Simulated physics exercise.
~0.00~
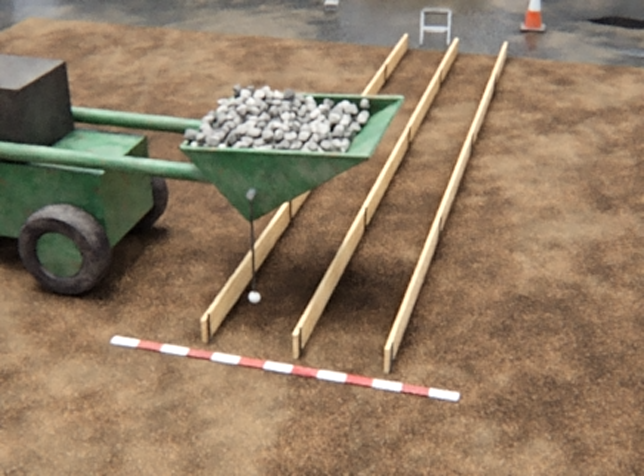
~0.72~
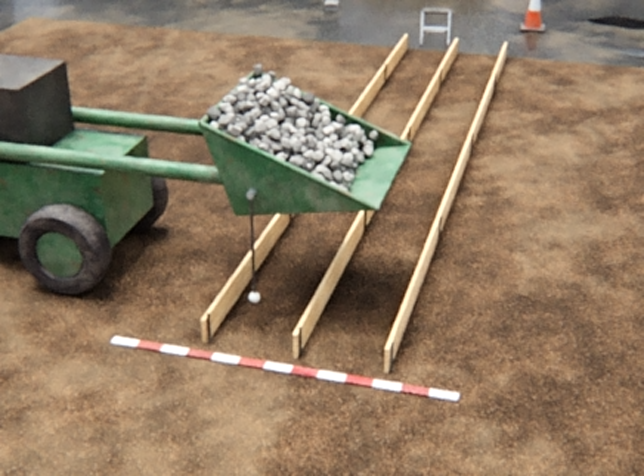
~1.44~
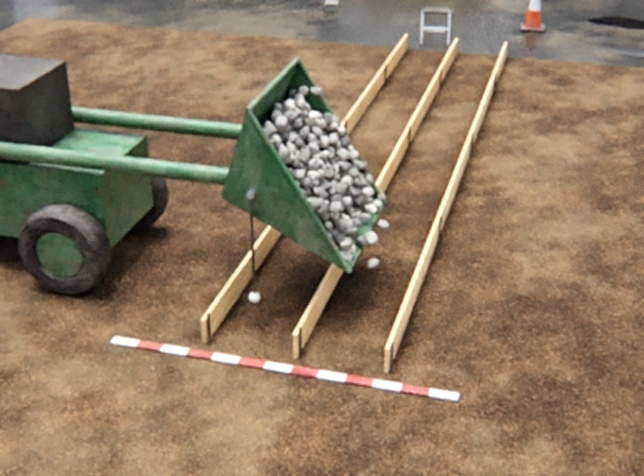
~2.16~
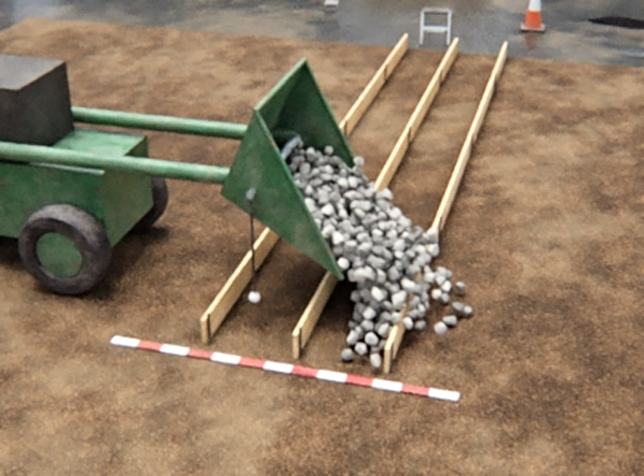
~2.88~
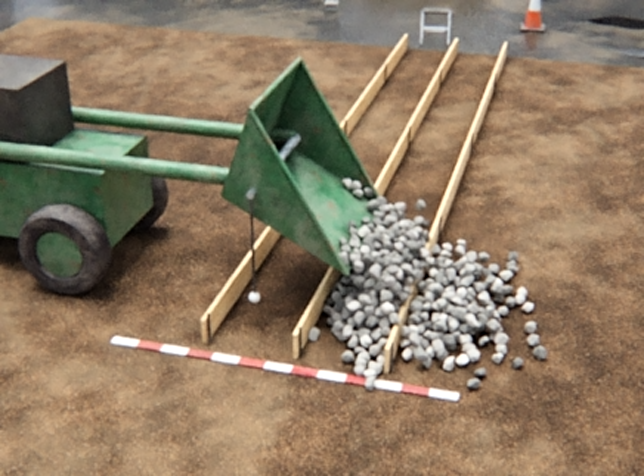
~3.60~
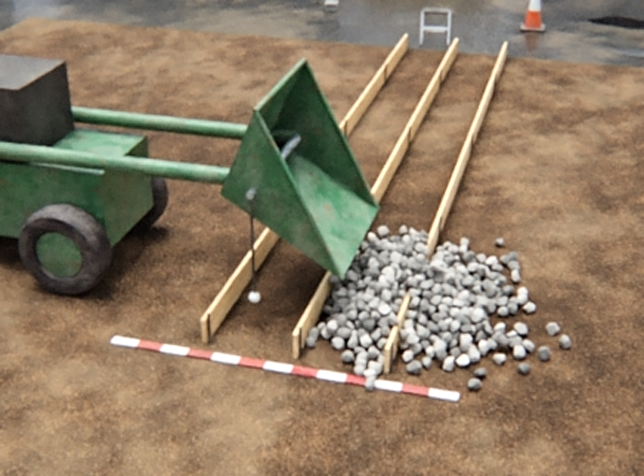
A green loader at the left holds a bucket heaped with grey stones over brown ground, seen from above at an angle. Three pale wooden boards run away from the viewer, with a red and white striped staff lying in front, a white ball hanging beneath the bucket, and an orange cone behind on wet grey pavement. The bucket tips steeply down to the right, and the stones slide to its lip and pour out. It rocks slightly as the last ones leave. The bucket ends empty, with the stones piled between the middle and right boards and scattered beyond the right one.
